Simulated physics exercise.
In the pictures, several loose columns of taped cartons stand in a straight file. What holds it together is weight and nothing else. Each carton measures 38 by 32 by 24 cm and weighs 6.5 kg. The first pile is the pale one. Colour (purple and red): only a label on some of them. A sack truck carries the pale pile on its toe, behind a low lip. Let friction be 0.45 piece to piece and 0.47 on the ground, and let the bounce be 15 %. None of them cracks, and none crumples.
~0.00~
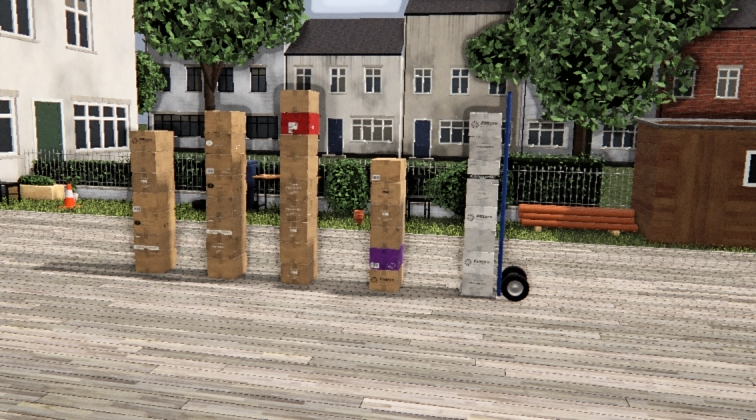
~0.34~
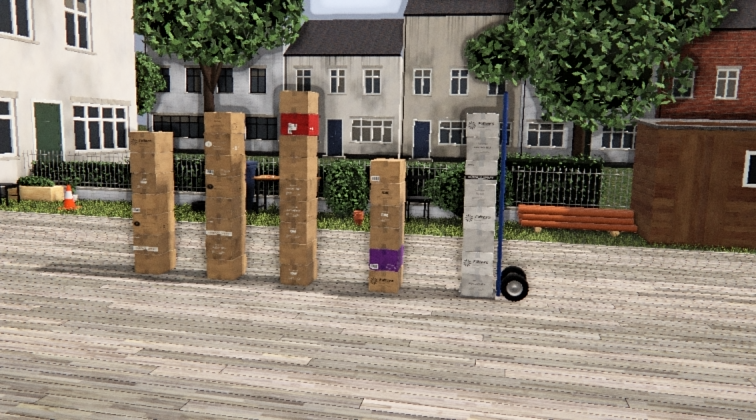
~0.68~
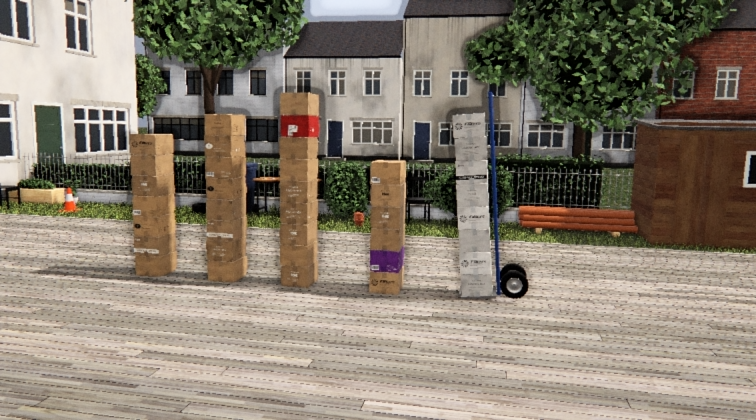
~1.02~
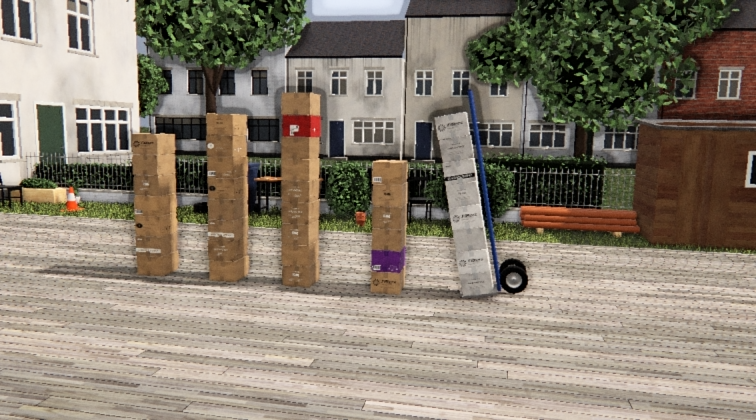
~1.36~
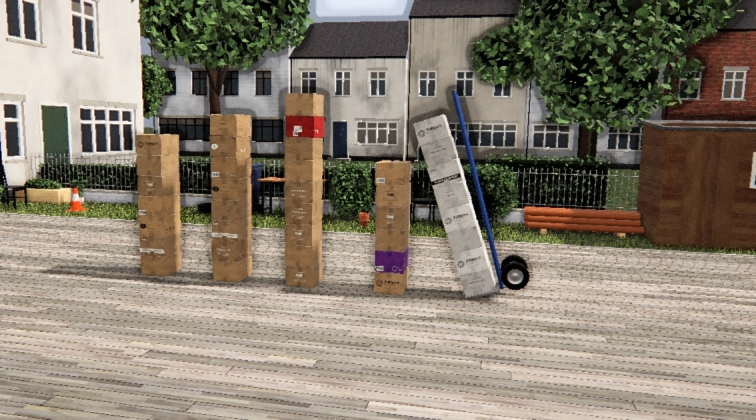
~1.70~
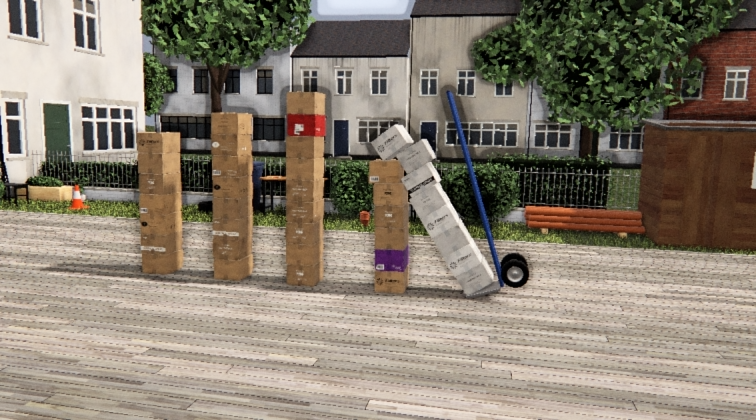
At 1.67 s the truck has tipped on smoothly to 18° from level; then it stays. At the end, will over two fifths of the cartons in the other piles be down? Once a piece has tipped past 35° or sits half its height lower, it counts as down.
Yes, over two fifths are.
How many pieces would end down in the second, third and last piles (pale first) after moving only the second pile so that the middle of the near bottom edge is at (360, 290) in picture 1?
Per pile - second: 5, third: 9, last: 6.
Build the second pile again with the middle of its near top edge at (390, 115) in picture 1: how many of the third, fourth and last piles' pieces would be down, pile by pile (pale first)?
The tally would be third 9, then fourth 7, then last 6.
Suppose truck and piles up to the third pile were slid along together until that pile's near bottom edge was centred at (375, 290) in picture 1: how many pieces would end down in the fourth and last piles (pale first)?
In that case fourth 0, last 0.
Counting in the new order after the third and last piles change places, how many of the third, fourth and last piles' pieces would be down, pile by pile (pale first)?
Pile by pile, you'd see third at 6, fourth at 8 and last at 9 down.
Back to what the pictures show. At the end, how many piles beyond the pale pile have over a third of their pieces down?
In total, 4.
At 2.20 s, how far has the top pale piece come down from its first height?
Roughly 30 cm.
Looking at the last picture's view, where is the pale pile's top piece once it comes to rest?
Close to (235, 217).
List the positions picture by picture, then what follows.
In the first picture (we follow the side turned to the camera), truck frame (507, 135) 0° forward; red carton (295, 123); purple carton (384, 259); no other piece has moved.
In the second picture, truck frame (505, 136) 1° forward; red carton (295, 124).
In the third picture, truck frame (492, 134) 5° forward, top of the pale pile leaning 5°; red carton (295, 126); no other piece has moved.
In the fourth picture, truck frame (476, 132) 11° forward, top of the pale pile leaning 11°; red carton (296, 126); no other piece has moved.
In the fifth picture, truck frame (464, 133) 16° forward, top of the pale pile leaning 19°; red carton (300, 127); no other piece has moved.
In the sixth picture, truck frame (459, 132) 18° forward, top of the pale pile leaning 37°; purple carton (389, 261); red carton (301, 125); 3 stirred so far.
Around 2.20 s, 8 of the pale pile down; none of the 30 other cartons down, 6 disturbed; purple carton tipped 26°.
Around 2.80 s, 8 of the pale pile down; 6 of the 30 other cartons down; purple carton tipped 58°, 16 cm lower; red carton tipped 24°.
Around 3.48 s, 8 of the pale pile down; 21 of the 30 other cartons down; red carton on its side; purple carton on its side.
Around 4.16 s, 8 of the pale pile down; 27 of the 30 other cartons down; red carton upside down; purple carton on its side.
Finally (5.1 s), 8 of the pale pile down; 27 of the 30 other cartons down; red carton upside down; purple carton on its side. That is 90 per cent. Seen by the last camera, middles, red carton near (279, 213), purple carton near (346, 271).
